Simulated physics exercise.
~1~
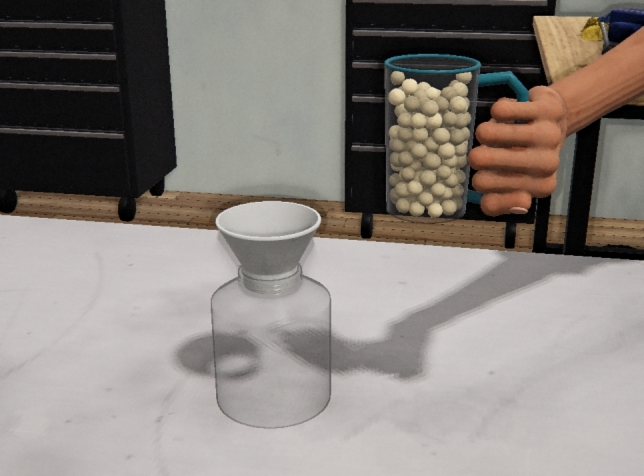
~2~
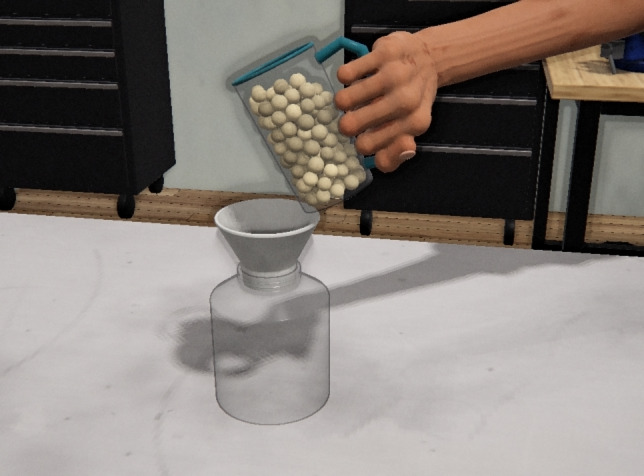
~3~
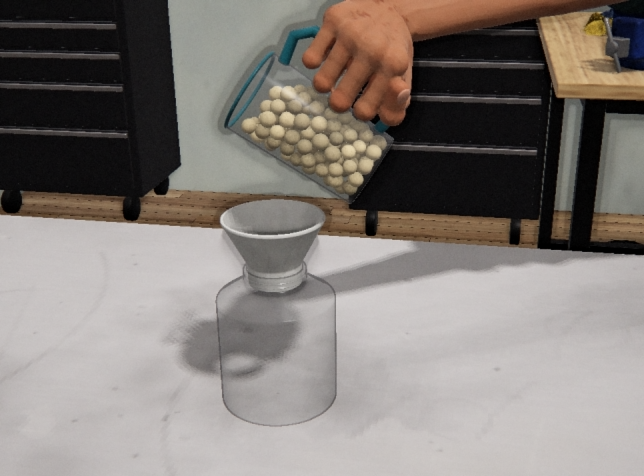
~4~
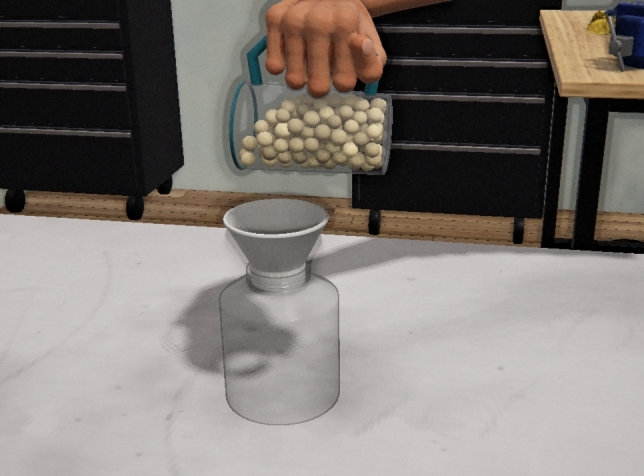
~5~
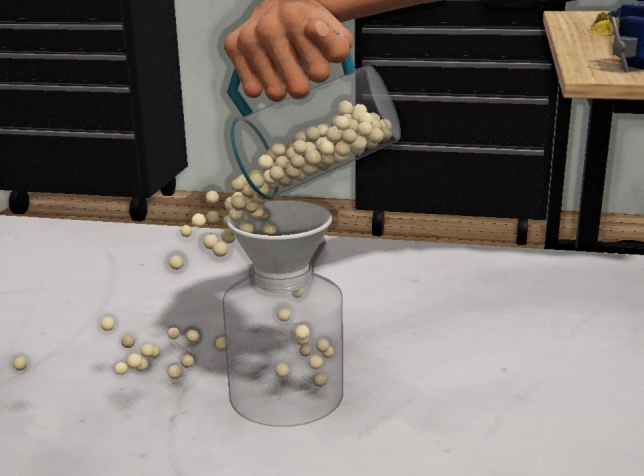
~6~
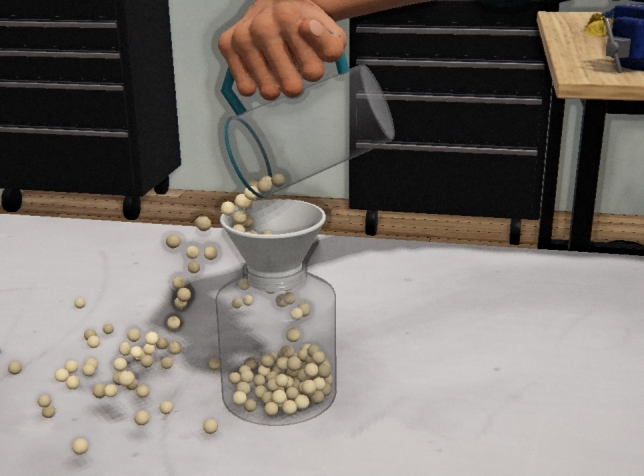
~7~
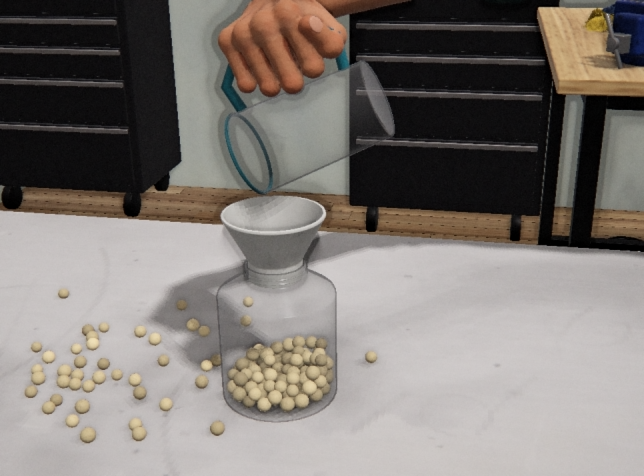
In a workshop, a hand tipping a glass cup of round nuts over a funnel, most filling the jar, others scattering across the tabletop.
